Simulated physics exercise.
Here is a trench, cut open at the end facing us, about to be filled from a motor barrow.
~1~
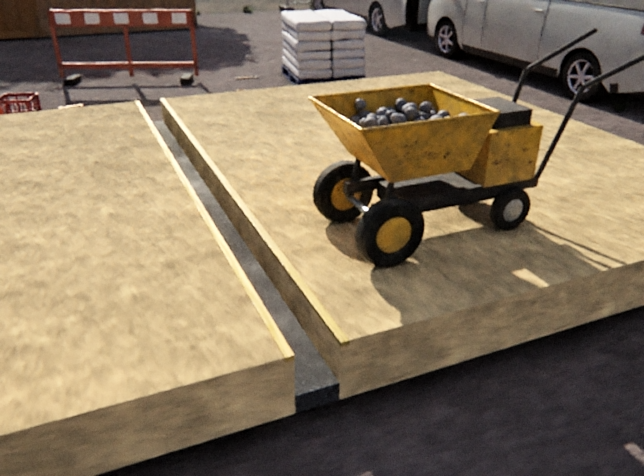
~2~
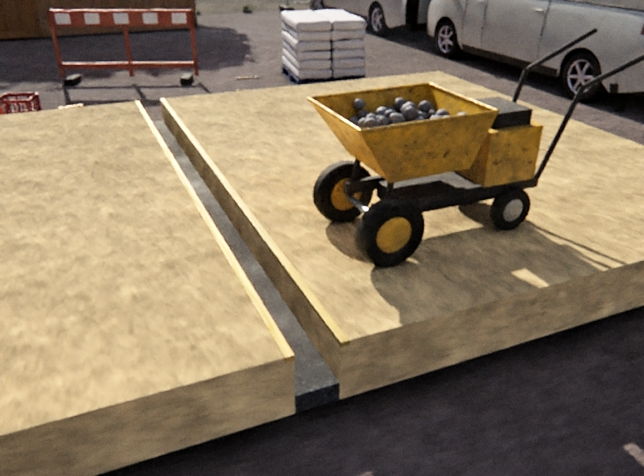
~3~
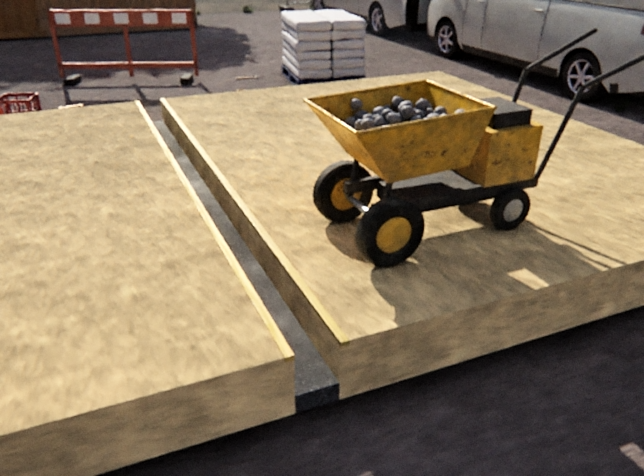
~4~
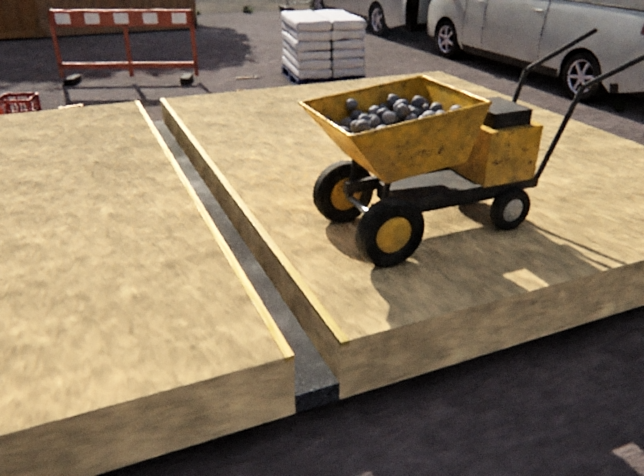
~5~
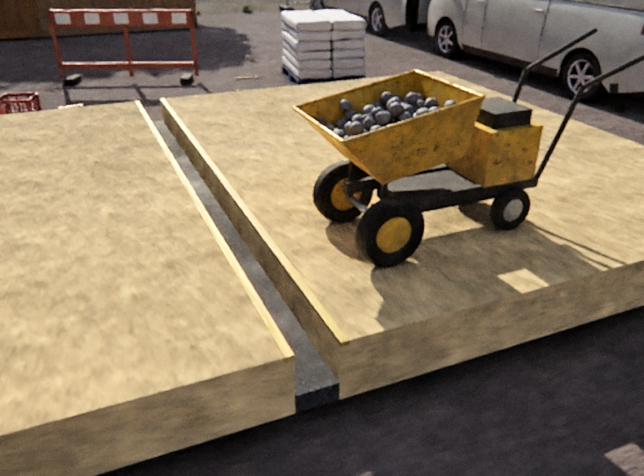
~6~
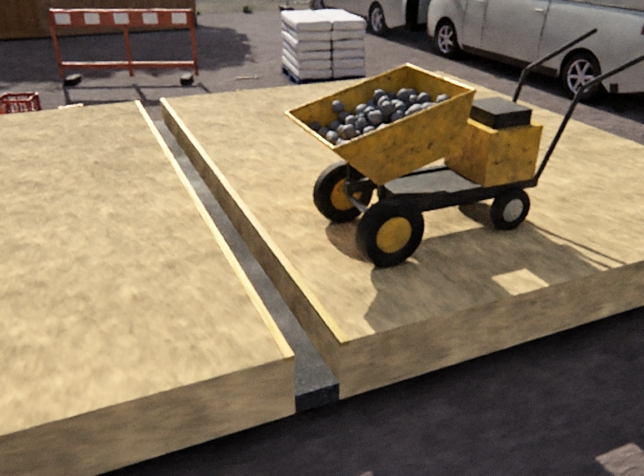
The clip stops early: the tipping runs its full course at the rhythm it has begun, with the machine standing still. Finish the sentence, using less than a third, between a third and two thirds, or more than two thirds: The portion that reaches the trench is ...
The portion that reaches the trench is between a third and two thirds.
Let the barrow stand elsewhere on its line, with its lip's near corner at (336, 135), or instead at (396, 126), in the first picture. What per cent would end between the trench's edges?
Position 1 near 0 %, position 2 near 70 %.
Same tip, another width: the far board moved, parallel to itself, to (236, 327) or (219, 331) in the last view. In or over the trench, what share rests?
You'd get 100 in a hundred the first time and 100 in a hundred the second.
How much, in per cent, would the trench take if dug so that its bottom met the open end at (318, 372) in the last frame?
Some 40 per cent.
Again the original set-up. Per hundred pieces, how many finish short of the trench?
Result: Close to 0 %.
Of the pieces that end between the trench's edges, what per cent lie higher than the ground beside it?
Estimate: Close to 10 in a hundred.
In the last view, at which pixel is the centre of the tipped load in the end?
I'd place the middle at about (248, 274).
Just after the last frame, skip tipped steeply; every one in the skip.
A moment on, skip tipped right over; the larger part in the skip; about a tenth in or heaped over the trench; about a tenth beyond it; just a few falling.
Further on, skip tipped right over; roughly a quarter in the skip; roughly a third in or heaped over the trench; roughly a third beyond it.
When it is over, skip tipped right over; about a tenth in the skip; roughly half in or heaped over the trench; roughly a third beyond it.
